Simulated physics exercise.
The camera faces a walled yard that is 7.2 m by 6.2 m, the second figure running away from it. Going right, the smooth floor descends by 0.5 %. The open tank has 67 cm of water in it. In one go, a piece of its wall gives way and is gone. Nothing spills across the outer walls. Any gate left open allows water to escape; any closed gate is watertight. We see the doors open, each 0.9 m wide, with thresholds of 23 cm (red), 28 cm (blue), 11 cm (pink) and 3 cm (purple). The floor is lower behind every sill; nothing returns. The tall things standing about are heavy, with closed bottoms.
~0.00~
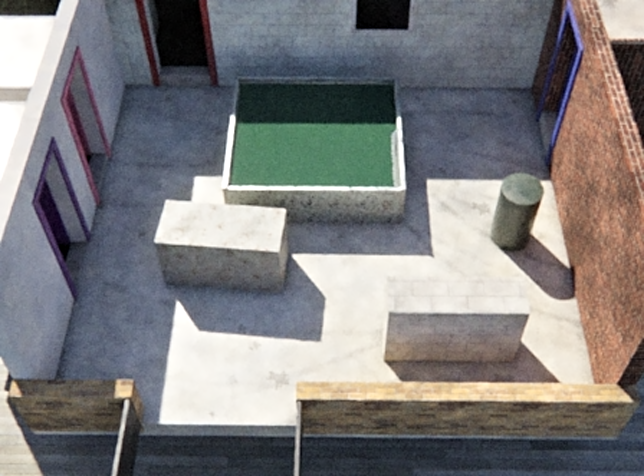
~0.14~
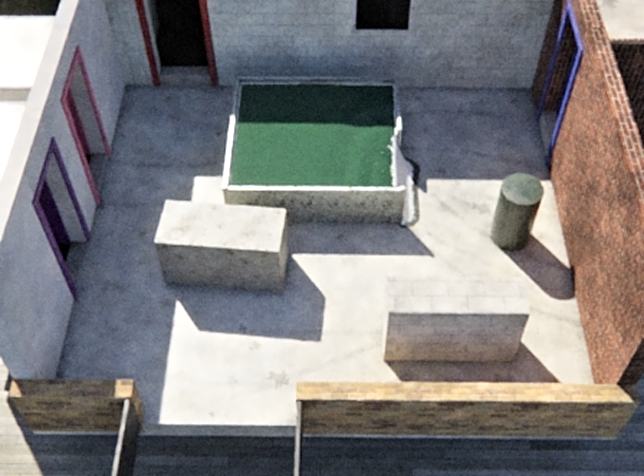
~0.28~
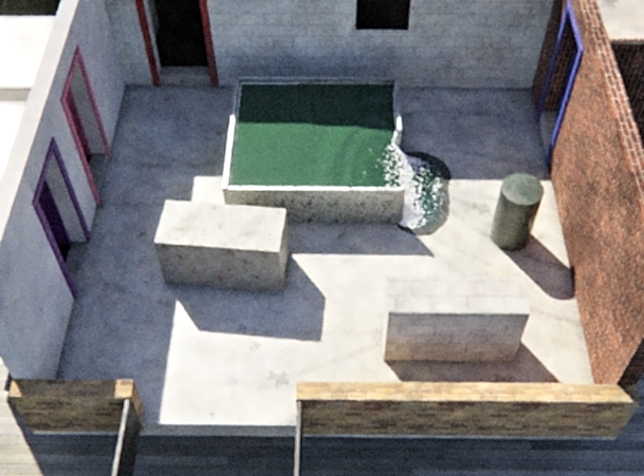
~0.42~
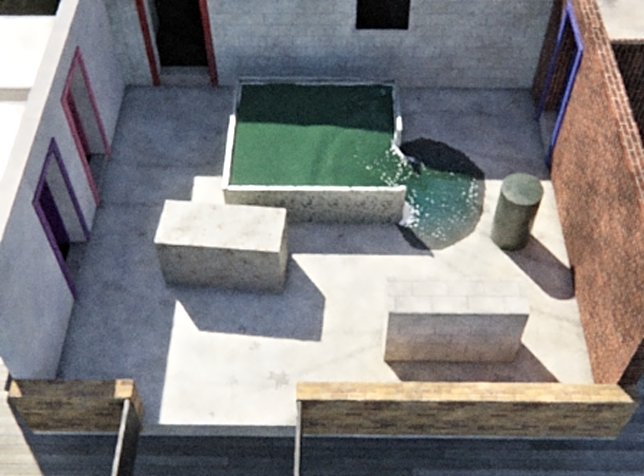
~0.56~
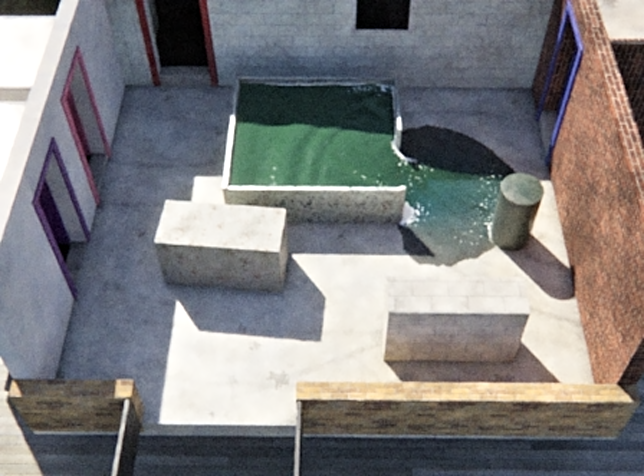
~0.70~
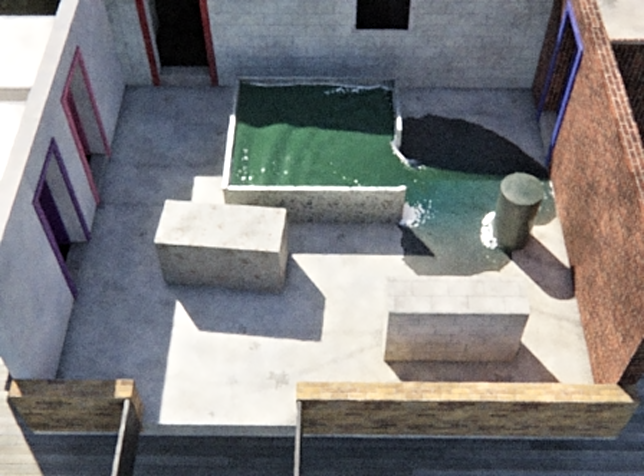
A walled concrete yard is seen from a high, fixed viewpoint, partly sunlit and partly shadowed. An open tank of green water stands toward the back, with pale blocks in front, a dark green cylinder at right, a brick wall beyond it, and red, pink, purple and blue doorways around. The tank's right side gives way, and water pours out, foaming and spreading rightward across the floor around the cylinder.
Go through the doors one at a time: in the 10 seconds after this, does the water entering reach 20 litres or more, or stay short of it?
Going through them: The red door stays short; the blue door stays short; the pink door stays short; the purple door reaches it.
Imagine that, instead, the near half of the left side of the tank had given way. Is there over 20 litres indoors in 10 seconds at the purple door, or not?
Against the limit, purple exceeds it.
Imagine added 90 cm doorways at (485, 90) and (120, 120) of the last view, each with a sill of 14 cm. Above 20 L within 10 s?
Exceeded, within it.
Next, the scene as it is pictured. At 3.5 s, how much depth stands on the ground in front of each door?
Depths: Red door 0 cm, blue door 21 cm, pink door 0 cm, purple door 0 cm.
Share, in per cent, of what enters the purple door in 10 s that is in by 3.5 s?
Share: ~ 0 %.
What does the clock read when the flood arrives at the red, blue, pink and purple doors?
Times: Red 4.0 seconds, blue 0.9 seconds, pink 5.5 seconds, purple 6.0 seconds.
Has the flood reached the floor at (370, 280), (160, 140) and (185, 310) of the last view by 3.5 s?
Submerged, untouched, untouched.
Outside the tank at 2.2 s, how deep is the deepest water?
I'd put it at close to 48 cm.
After 1.4 s water covers 20 % of the floor and is deepest (47 cm) near (548, 200); red door not reached, blue door 24 cm at the sill, 0 L in, pink door not reached, purple door not reached.
After 2.2 s water covers 30 % of the floor and is deepest (48 cm) near (591, 411); red door not reached, blue door 28 cm at the sill, 1 L in, pink door not reached, purple door not reached.
After 3.5 s water covers 45 % of the floor and is deepest (37 cm) near (526, 90); red door not reached, blue door 21 cm at the sill, 3 L in, pink door not reached, purple door not reached.
After 6.0 s water covers 85 % of the floor and is deepest (26 cm) near (591, 411); red door 7 cm at the sill, 0 L in, blue door 12 cm at the sill, 3 L in, pink door 4 cm at the sill, 0 L in, purple door not reached.
After 10.0 s water covers 95 % of the floor and is deepest (16 cm) near (550, 208); red door 5 cm at the sill, 0 L in, blue door 10 cm at the sill, 3 L in, pink door 5 cm at the sill, 0 L in, purple door 9 cm at the sill, 53 L in.
